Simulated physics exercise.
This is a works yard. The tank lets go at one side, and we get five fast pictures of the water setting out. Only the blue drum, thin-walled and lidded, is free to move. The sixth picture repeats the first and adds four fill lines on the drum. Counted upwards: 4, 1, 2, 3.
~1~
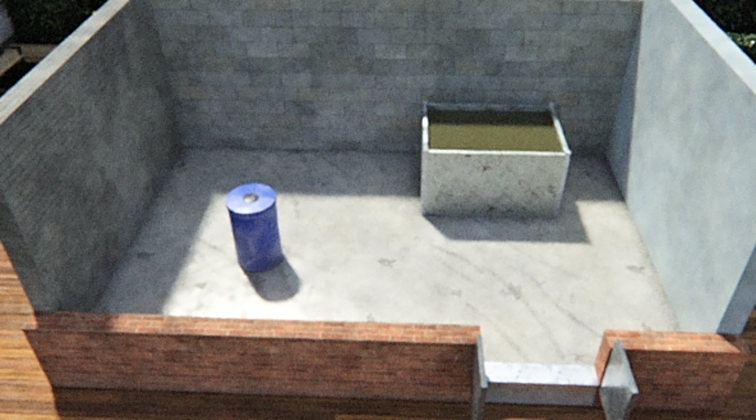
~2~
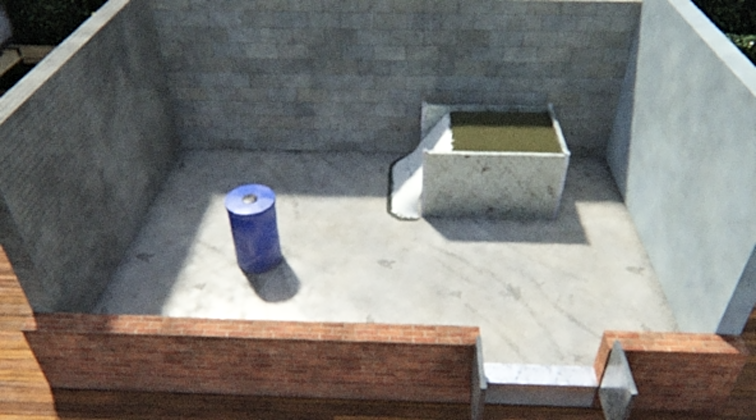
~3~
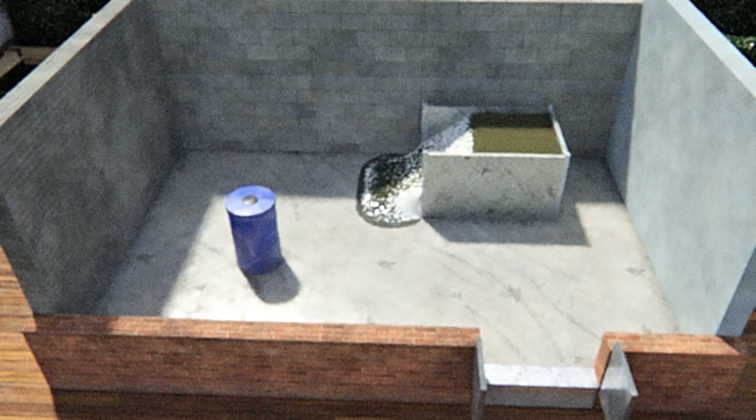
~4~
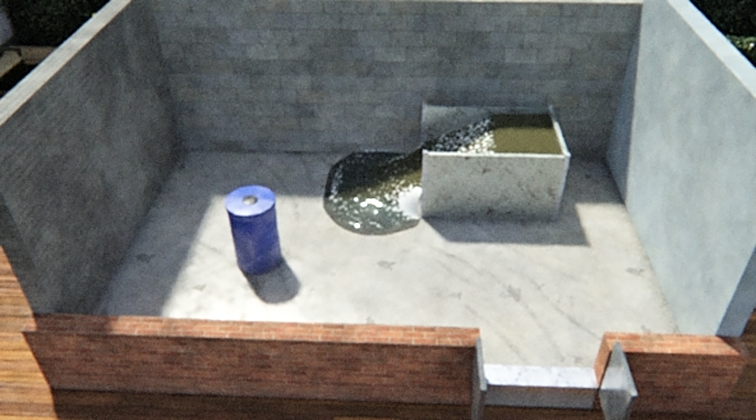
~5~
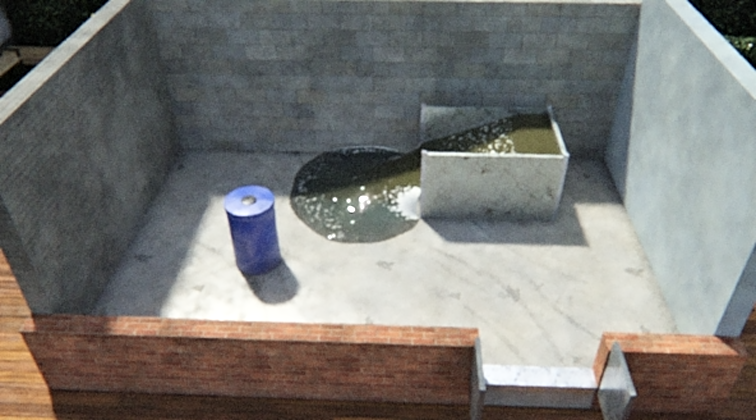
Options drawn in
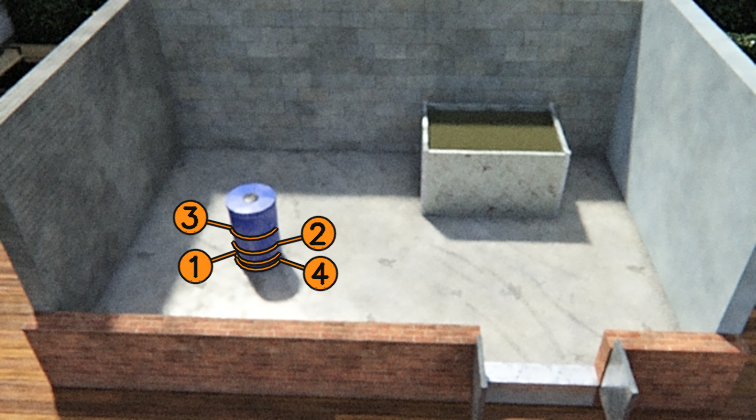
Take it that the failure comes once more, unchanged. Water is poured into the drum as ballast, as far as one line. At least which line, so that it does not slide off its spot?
2 will do.
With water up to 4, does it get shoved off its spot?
Yes, that goes wrong.
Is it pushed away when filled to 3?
No.
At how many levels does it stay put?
Two of the four.
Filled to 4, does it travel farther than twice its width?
Yes, clearly.
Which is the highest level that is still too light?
That would be 1.
On the marked copy, 1 at (254, 263); 2 at (252, 253); 3 at (250, 238); 4 at (255, 269); from the bottom up 4, 1, 2, 3.
If 1 is chosen, it is pushed about twice its own width away.
If 2 is chosen, it does not move.
If 3 is chosen, it does not move.
If 4 is chosen, it is pushed about 6 times its own width away.
